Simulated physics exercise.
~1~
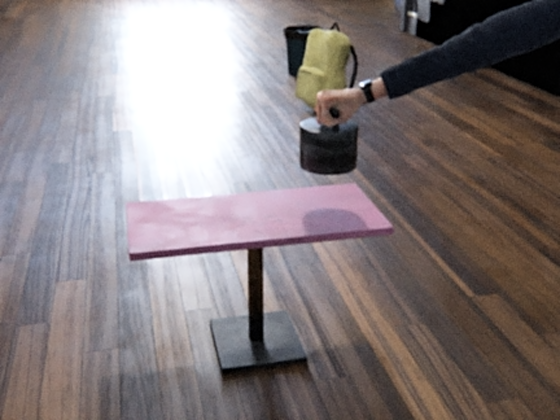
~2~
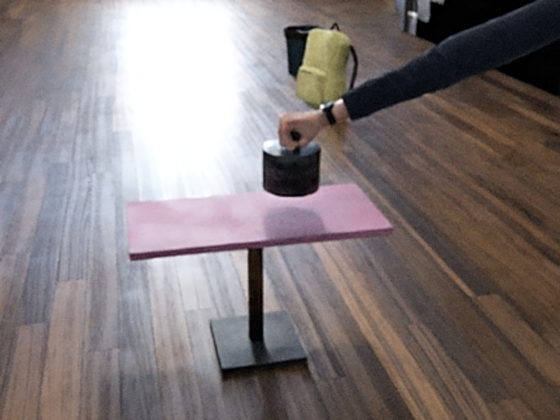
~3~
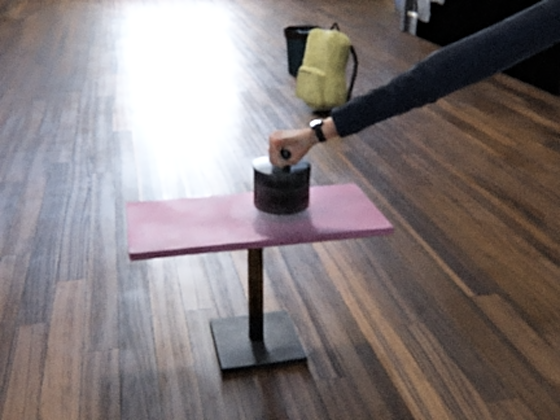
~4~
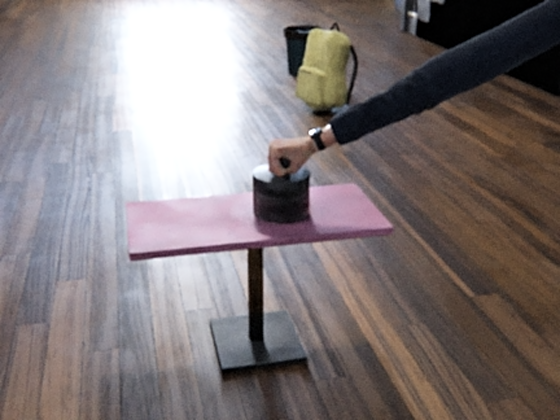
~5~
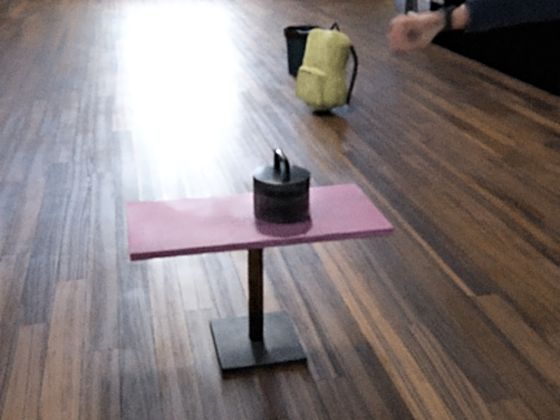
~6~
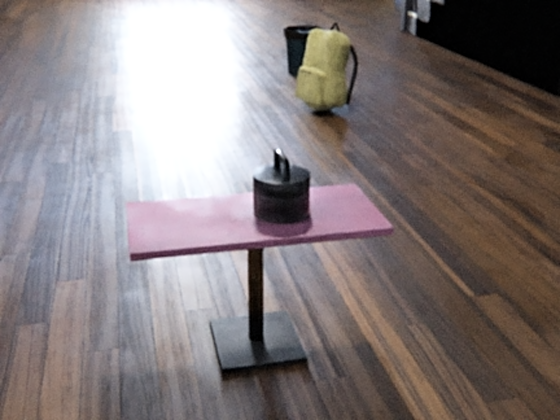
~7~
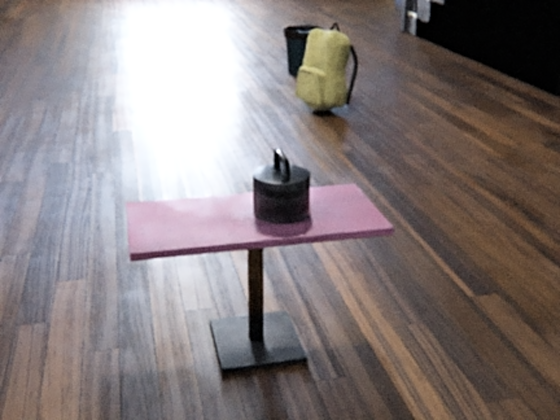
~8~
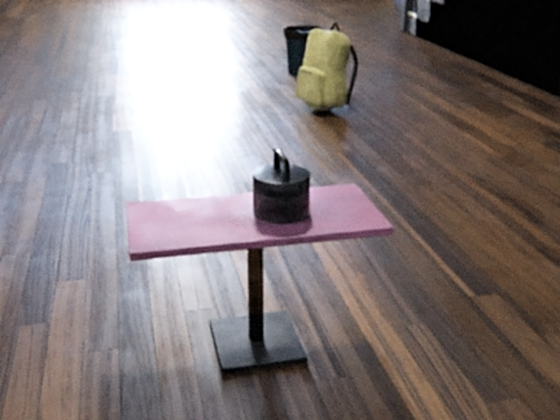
On a wooden floor, a hand sets a dark cylinder on a steady pink stand and withdraws.
